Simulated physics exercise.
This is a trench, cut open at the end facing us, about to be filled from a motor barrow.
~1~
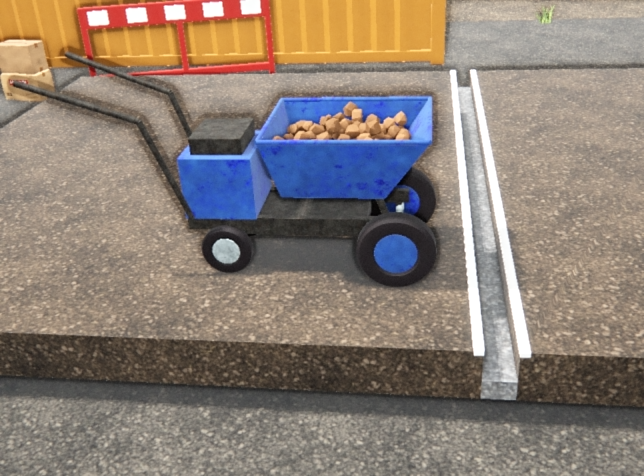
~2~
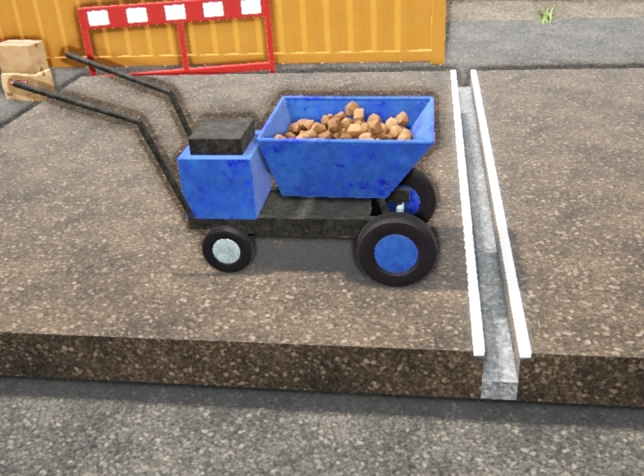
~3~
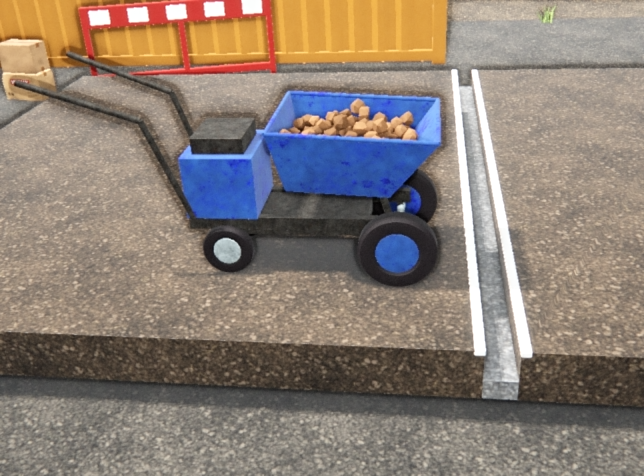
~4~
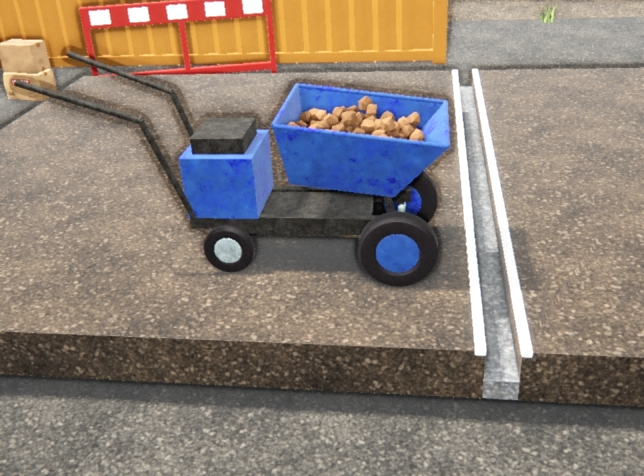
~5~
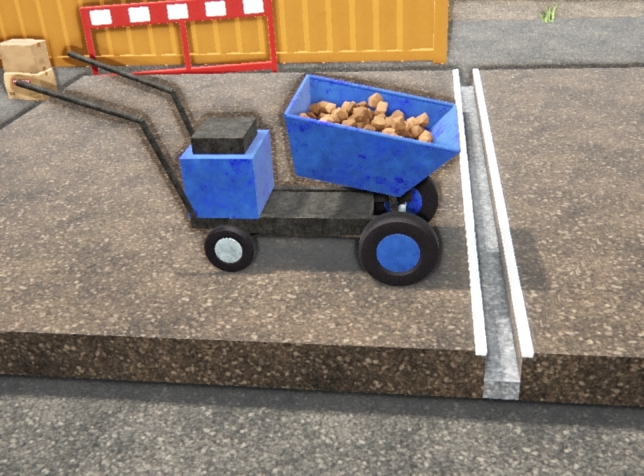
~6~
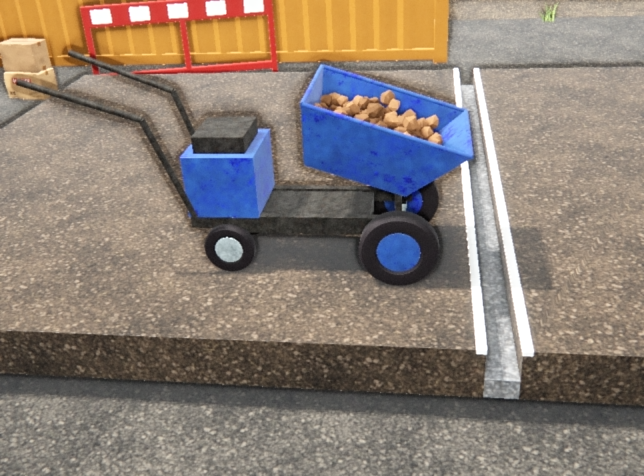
On a paved area beside a narrow trench edged in white, a blue motor barrow loaded with brown clods stands still while its skip gradually tilts up and forward to the right, the clods staying inside.
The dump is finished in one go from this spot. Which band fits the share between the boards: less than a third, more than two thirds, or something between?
The trench ends with under a third of it.
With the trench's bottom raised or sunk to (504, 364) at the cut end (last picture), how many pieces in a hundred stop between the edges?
About 0 per cent.
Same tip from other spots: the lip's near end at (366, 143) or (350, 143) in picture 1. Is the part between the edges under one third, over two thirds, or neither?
First in the middle band, then the middle third.
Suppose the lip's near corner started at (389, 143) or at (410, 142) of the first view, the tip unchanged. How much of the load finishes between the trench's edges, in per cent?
Roughly 50 per cent, and 10 per cent.
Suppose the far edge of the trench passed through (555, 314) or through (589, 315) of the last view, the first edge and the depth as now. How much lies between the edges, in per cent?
The first gives 40 %, the second 80 %.
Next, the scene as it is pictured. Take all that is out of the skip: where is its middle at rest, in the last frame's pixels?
Around (567, 250).
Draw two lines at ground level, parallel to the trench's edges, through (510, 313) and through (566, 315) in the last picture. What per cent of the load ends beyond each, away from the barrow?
The first gives 80 %, the second 50 %.
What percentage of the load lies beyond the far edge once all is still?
Roughly 80 in a hundred.
Soon, skip tipped steeply; all in the skip.
A while on, skip tipped right over; most in the skip; about a quarter beyond it; a stray few falling.
Towards the end, skip tipped right over; about a quarter in the skip; most beyond it.
Finally, skip tipped right over; about a quarter in the skip; a stray few in or heaped over the trench; most beyond it.
